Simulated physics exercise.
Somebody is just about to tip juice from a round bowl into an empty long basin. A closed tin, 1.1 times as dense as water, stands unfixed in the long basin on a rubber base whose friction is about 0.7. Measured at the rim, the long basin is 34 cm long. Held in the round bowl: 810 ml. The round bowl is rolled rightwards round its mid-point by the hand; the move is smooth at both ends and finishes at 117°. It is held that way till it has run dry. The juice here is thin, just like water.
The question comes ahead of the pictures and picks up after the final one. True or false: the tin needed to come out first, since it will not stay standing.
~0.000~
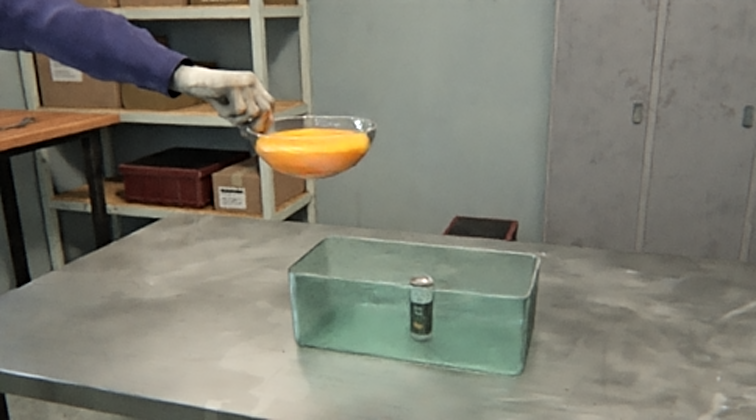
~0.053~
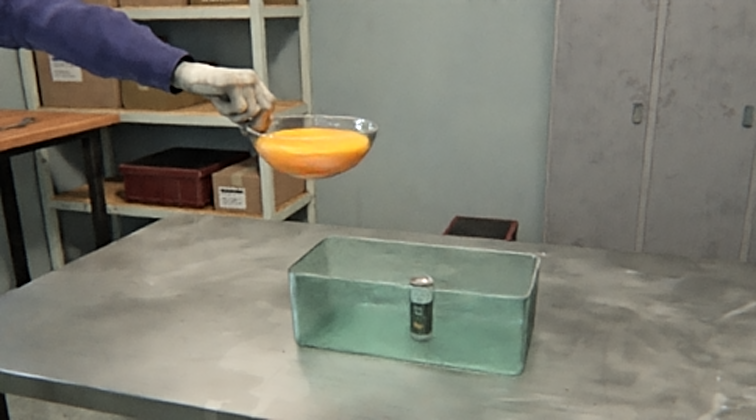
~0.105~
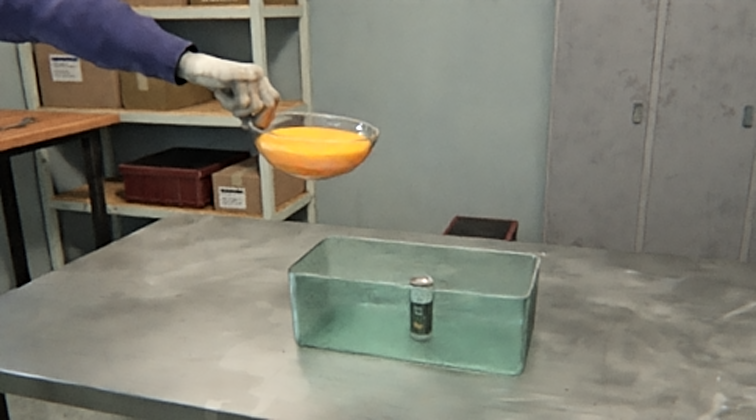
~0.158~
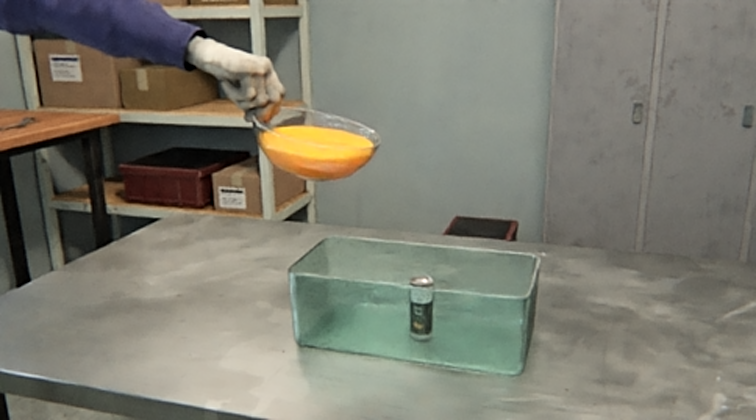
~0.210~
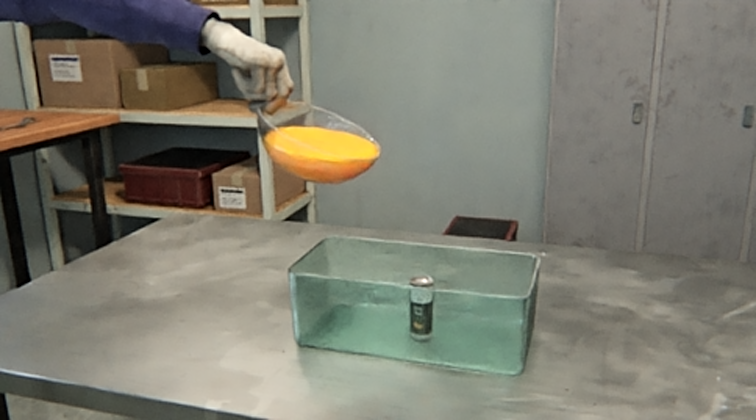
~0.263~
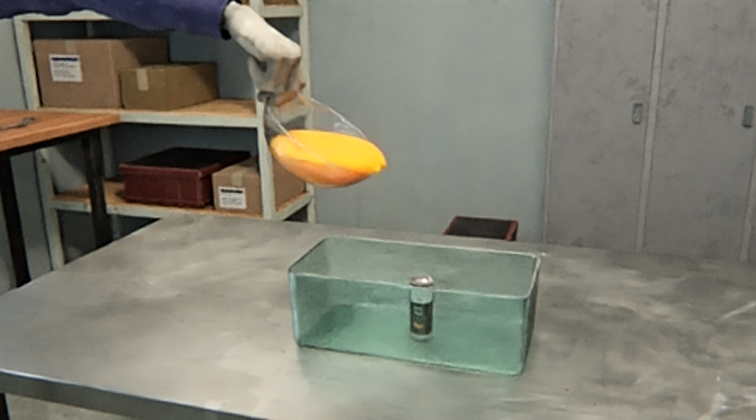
True.
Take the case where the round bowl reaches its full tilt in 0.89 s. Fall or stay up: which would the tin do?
Result: Tin upright.
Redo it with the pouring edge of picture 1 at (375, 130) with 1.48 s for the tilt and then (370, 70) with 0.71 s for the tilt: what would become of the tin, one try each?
In the first try it remains standing; in the second it remains standing.
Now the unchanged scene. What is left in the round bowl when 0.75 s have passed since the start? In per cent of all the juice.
About 0 per cent.
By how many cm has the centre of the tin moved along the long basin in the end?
Shift of tin centre: Approx. 7.5 cm.
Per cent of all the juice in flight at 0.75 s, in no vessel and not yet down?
Estimated airborne part: Roughly 2 per cent.
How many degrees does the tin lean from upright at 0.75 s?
About 25 degrees from upright.
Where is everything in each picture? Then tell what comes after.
In the first picture, tilt 0°; pouring edge (373, 130); surface from (262, 136) to (369, 141); the long basin's rim runs from (308, 254) to (535, 277); the tin's top is at (422, 283).
In the second picture, tilt 2°; pouring edge (374, 132); surface from (262, 135) to (370, 142).
In the third picture, tilt 6°; pouring edge (375, 138); surface from (264, 133) to (371, 144).
In the fourth picture, tilt 14°; pouring edge (376, 146); surface from (266, 130) to (373, 148).
In the fifth picture, tilt 24°; pouring edge (376, 158); surface from (272, 130) to (377, 152).
In the sixth picture, tilt 35°; pouring edge (374, 171); surface from (277, 134) to (364, 155); 7 per cent is over the edge.
By 0.55 s the tilt is 102° and 1 per cent is still to pour; the tin stands where it began.
By 0.75 s the tilt is 117° and 0 per cent is still to pour; the tin leans 26°.
By 0.97 s the tilt is 117° and 0 per cent is still to pour; the tin lies on its side.
By 1.21 s the tilt is 117° and 0 per cent is still to pour; the tin lies on its side.
At rest the tin lies on its side.
